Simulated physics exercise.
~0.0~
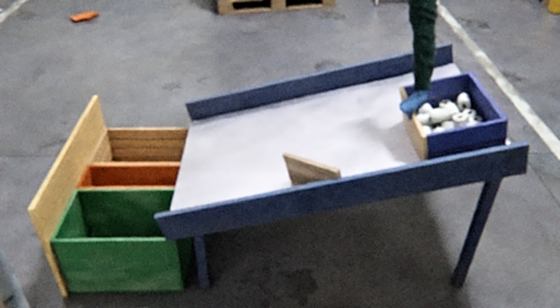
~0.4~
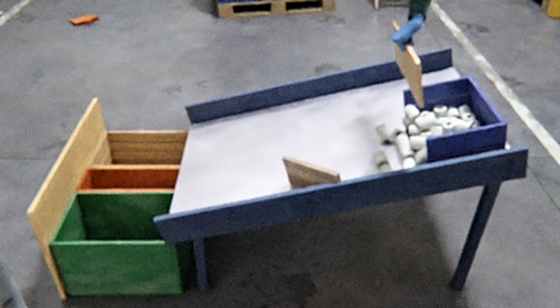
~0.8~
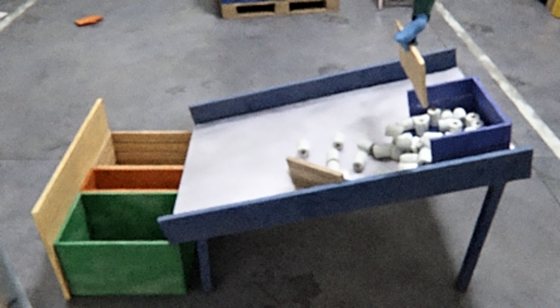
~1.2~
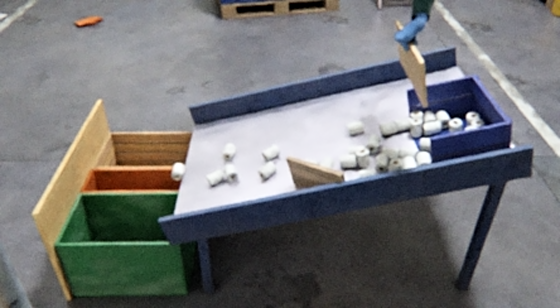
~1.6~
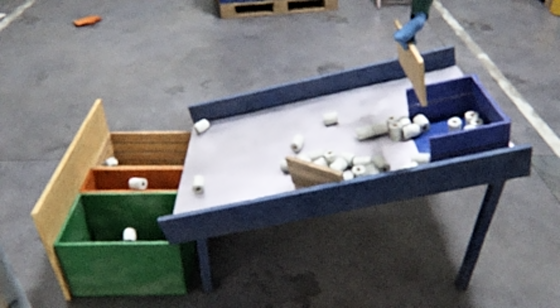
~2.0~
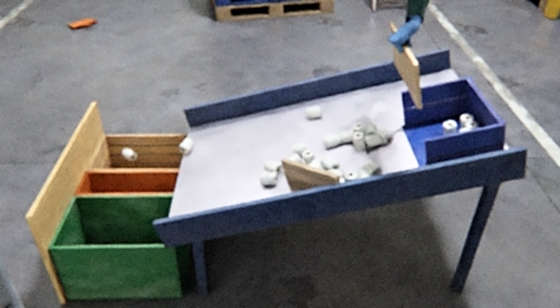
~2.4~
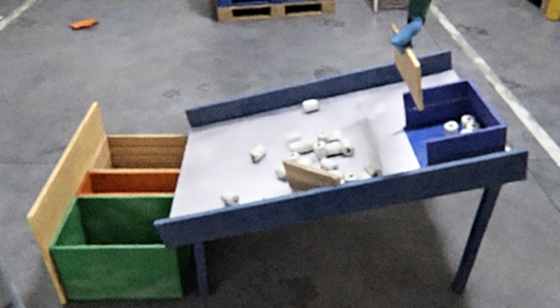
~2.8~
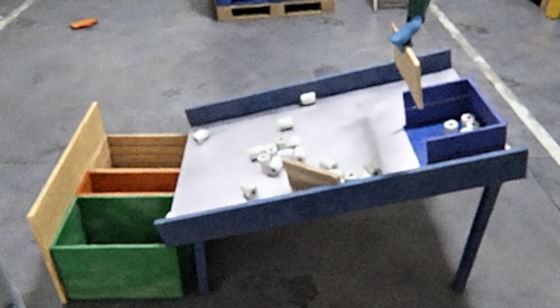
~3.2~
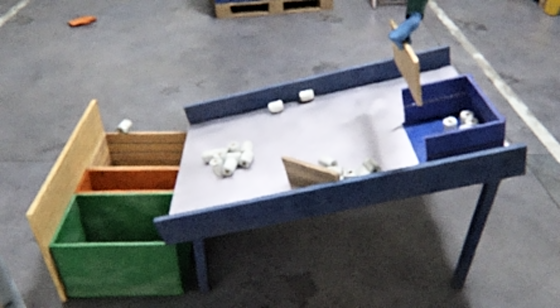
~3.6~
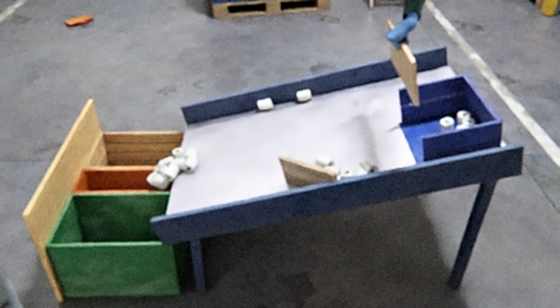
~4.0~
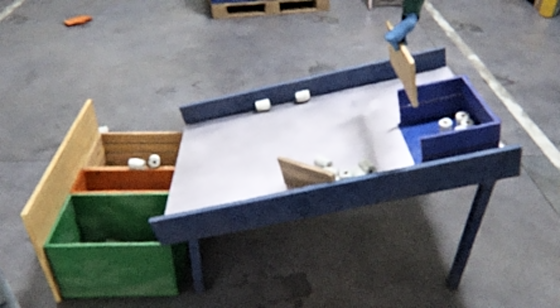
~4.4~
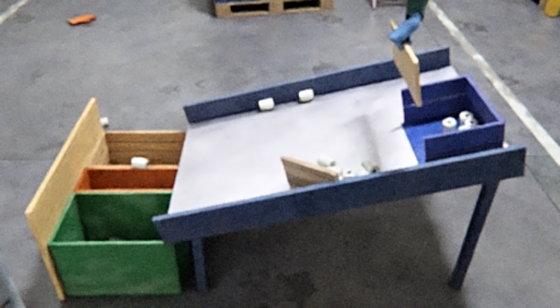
The footage shows a gloved hand lifting a board from a blue pen on a sloping table, letting white rolls tumble left past an angled board towards three compartments. Many drop in, one flies over the back, and several rest against the angled board and far rail.
